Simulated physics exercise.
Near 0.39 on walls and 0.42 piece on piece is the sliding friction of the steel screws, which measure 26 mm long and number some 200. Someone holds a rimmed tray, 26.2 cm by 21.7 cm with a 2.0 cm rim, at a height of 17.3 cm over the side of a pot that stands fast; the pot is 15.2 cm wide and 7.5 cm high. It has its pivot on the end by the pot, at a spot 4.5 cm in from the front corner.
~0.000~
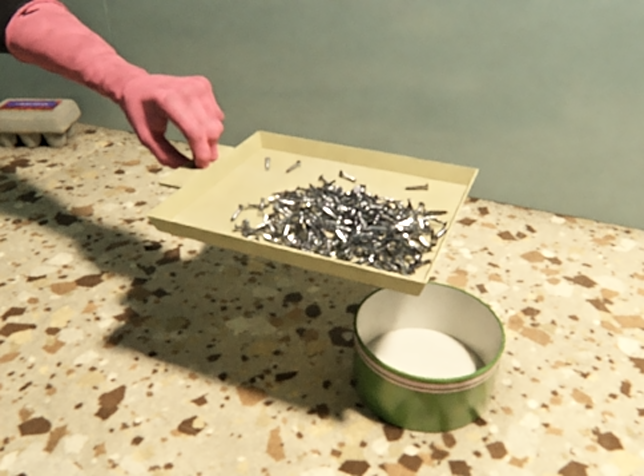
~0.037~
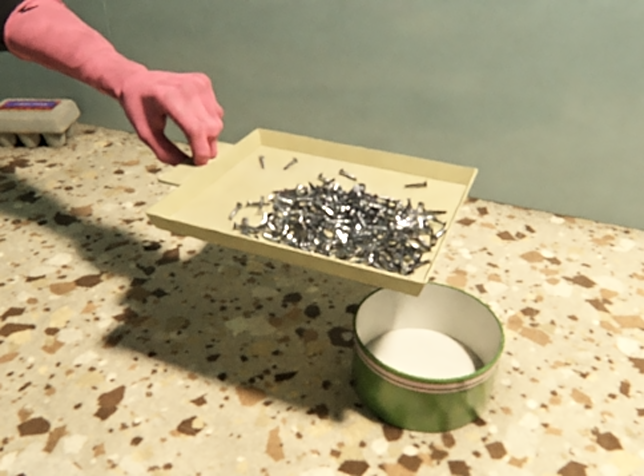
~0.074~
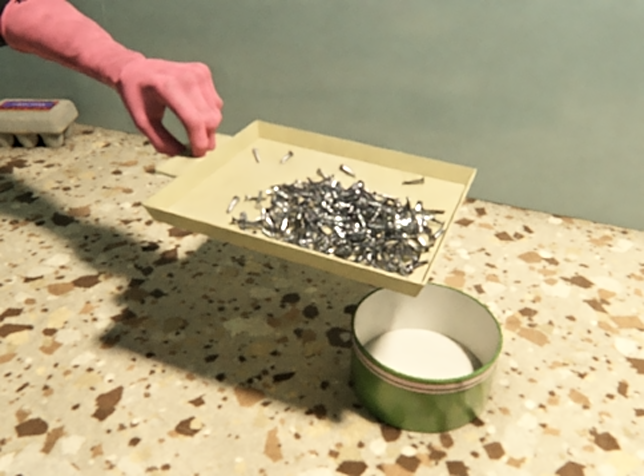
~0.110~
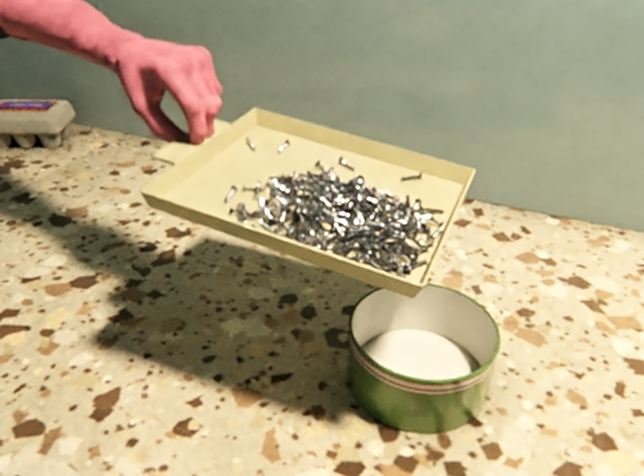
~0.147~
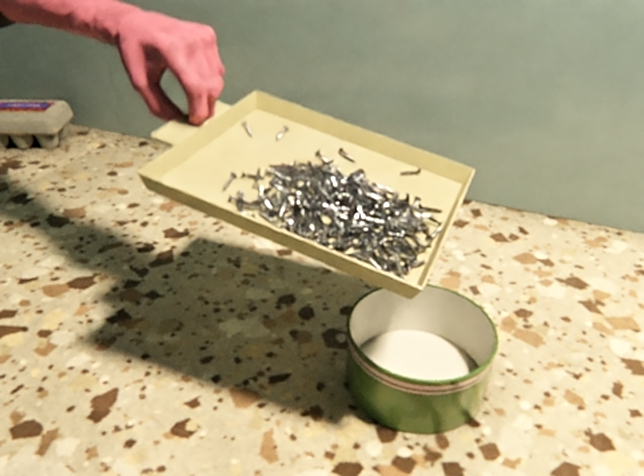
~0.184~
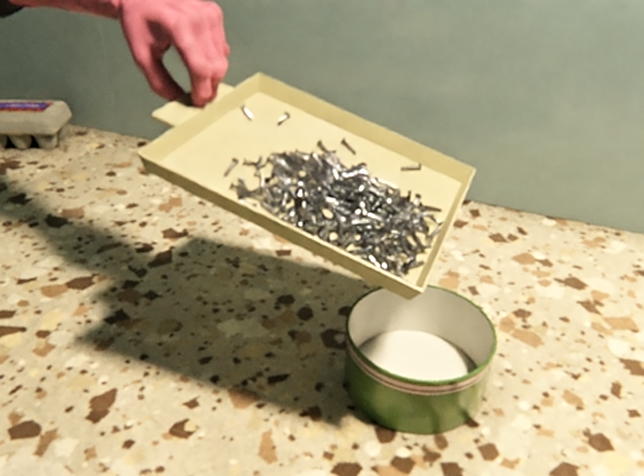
On a speckled stone counter, a pink-gloved hand held a cream tray of small shiny metal pieces above a green pot, then raised the left end so the tray sloped down to the right.
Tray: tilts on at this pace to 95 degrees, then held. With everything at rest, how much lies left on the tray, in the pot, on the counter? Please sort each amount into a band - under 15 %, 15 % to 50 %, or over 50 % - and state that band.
Tray: Under 15 %; pot: 15 % to 50 %; counter: Over 50 %.
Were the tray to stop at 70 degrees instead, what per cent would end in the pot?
Estimate: Roughly 25 percent.
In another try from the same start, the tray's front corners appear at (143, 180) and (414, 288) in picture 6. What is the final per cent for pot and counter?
Split: Pot = 5, counter = 95.
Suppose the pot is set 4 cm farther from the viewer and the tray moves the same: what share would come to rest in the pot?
20 %.
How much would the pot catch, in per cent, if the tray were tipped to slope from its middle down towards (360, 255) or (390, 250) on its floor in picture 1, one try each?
Roughly 0 per cent on the first try and 10 per cent on the second.
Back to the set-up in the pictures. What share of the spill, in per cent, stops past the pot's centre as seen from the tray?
Some 100 per cent.
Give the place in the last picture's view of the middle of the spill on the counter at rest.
Around (516, 449).
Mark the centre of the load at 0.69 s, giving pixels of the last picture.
My estimate is roughly (472, 273).
After 0.49 s, tilt 55 degrees; the tray holds 100 %, the pot 0 %.
After 0.69 s, tilt 81 degrees; the tray holds 50 %, the pot 5 %.
After 1.01 s, tilt 95 degrees; the tray holds 0 %, the pot 30 %.
At rest (1.9 s), tray 0 %, pot 30 %, counter 70 %.
